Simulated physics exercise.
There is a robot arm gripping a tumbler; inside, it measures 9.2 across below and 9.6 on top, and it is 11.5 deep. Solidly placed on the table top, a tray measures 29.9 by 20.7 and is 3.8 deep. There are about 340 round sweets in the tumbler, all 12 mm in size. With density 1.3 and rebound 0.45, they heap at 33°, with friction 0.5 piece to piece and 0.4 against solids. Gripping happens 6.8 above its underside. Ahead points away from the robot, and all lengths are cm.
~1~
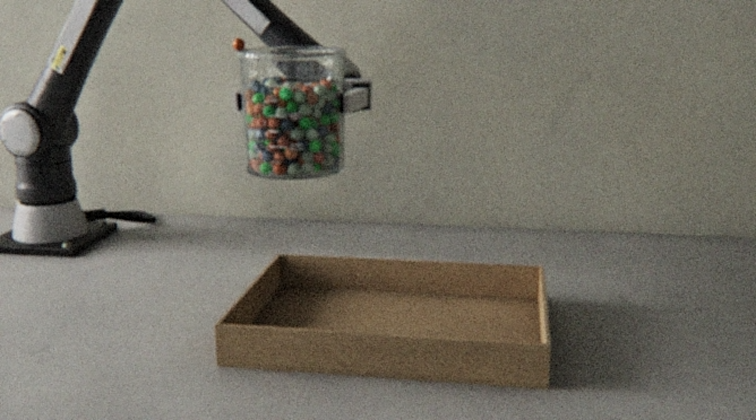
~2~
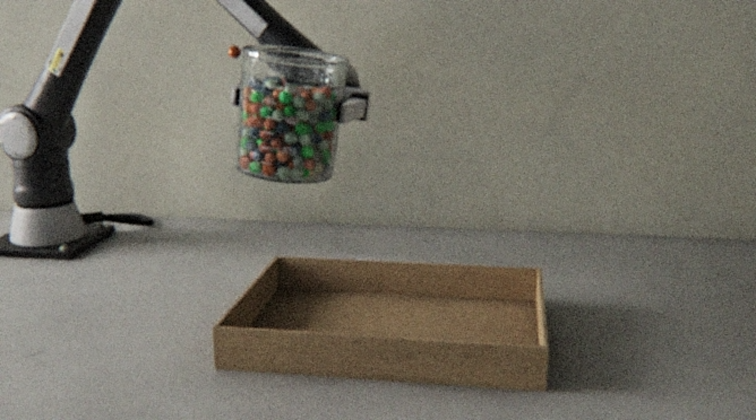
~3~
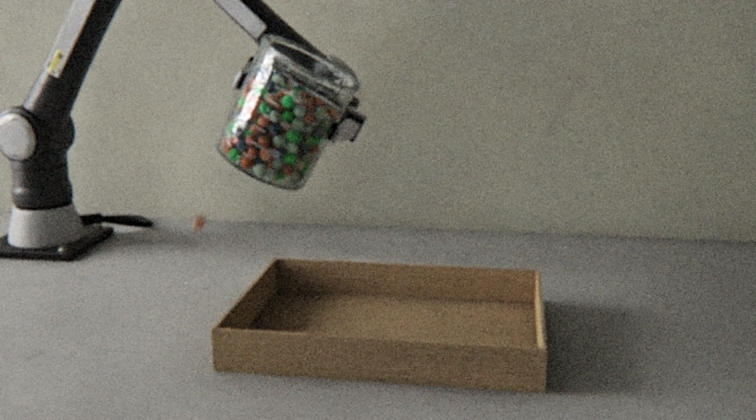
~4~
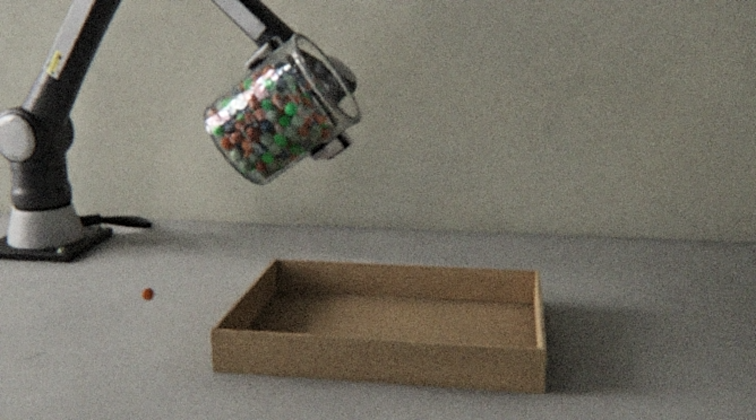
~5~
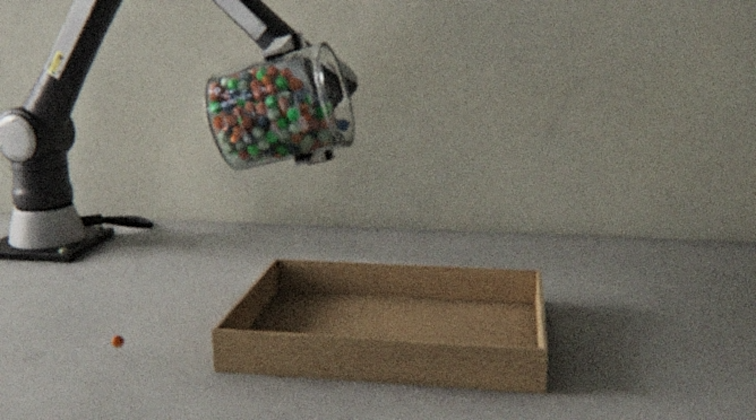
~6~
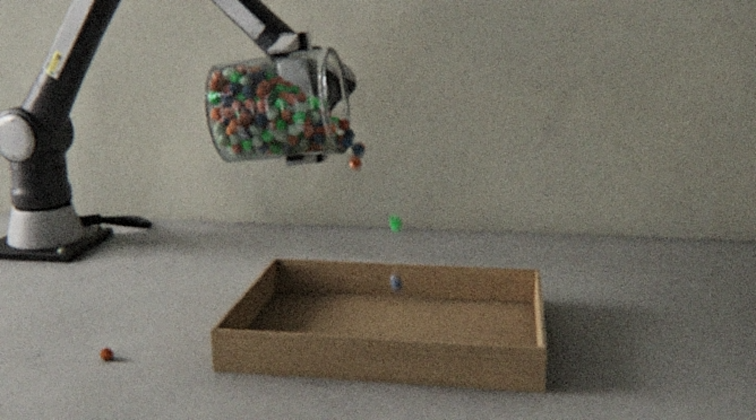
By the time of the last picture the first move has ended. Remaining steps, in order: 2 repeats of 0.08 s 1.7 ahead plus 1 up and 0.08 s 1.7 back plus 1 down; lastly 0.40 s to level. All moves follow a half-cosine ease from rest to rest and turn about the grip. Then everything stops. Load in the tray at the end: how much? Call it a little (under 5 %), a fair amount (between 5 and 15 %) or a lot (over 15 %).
A lot.
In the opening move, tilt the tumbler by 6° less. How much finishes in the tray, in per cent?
I'd put it at around 35 per cent.
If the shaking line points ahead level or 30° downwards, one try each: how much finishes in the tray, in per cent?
It comes to around 40 per cent on the first try and around 25 per cent on the second.
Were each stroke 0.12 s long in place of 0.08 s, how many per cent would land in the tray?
30 %.
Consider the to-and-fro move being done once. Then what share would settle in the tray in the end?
Then about 25 per cent.
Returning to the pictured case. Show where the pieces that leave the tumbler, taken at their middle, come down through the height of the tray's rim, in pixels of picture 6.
Their middle sits near (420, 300).
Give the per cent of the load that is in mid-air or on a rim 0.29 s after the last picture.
It amounts to roughly 7 in a hundred.
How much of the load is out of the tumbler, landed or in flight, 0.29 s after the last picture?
Roughly 20 percent up to then.
Then, 0.29 s later, tilted 83° forward, highest piece 25 above the table; 274 in the tumbler, 45 in the tray, 1 on the table or floor, 23 in flight or on a rim.
Then, 0.58 s later, tilted 24° forward, highest piece 27 above the table; 197 in the tumbler, 142 in the tray, 1 on the table or floor, 3 in flight or on a rim.
Then, 0.92 s later, level, highest piece 24 above the table; 197 in the tumbler, 145 in the tray, 1 on the table or floor.
Then, 1.97 s later, level, highest piece 24 above the table; 197 in the tumbler, 145 in the tray, 1 on the table or floor.
At rest, 197 in the tumbler, 145 in the tray, 1 on the table or floor. That is 42 % in the tray.
